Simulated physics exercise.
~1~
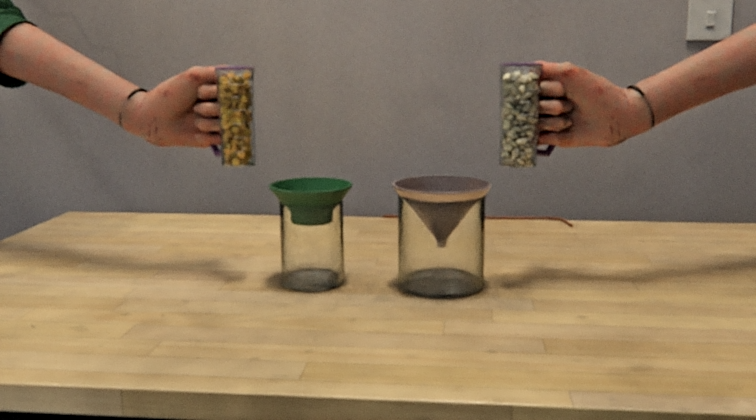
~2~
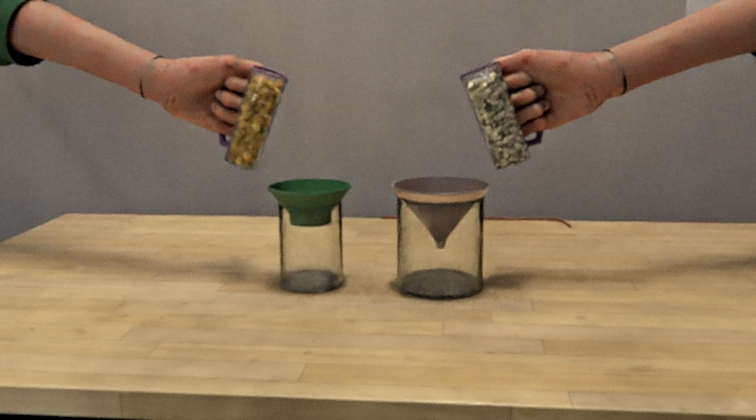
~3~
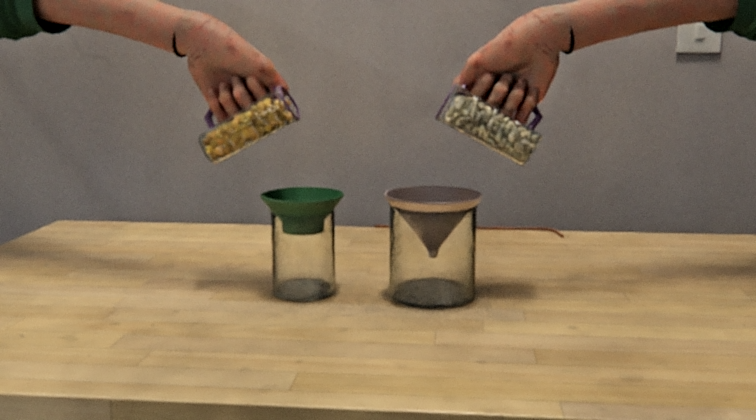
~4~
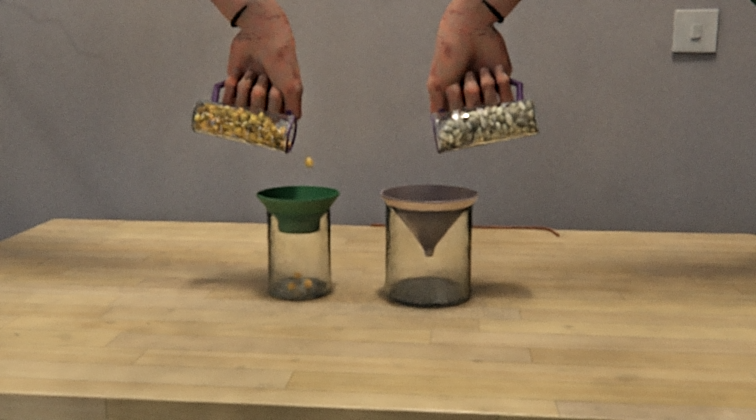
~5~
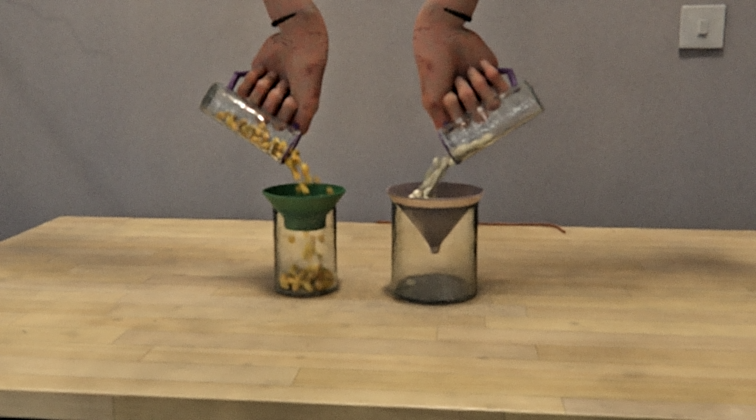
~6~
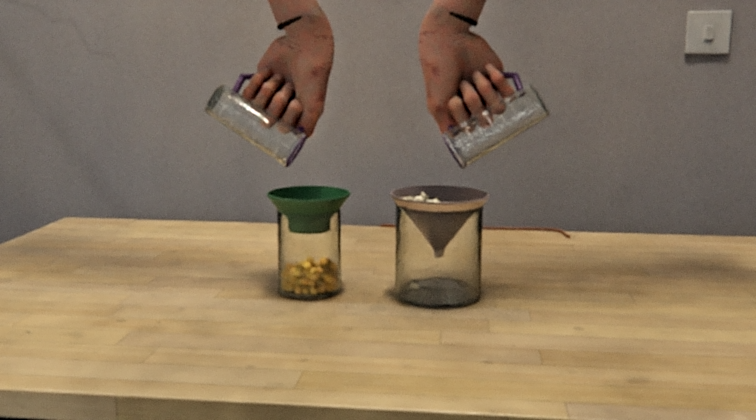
The clip shows two hands tipping cups of small pieces over funnels in clear jars on a wooden table; the yellow pieces pour through the green left funnel into its jar, while the whitish pieces stay heaped in the greyish right funnel above a seemingly empty jar.
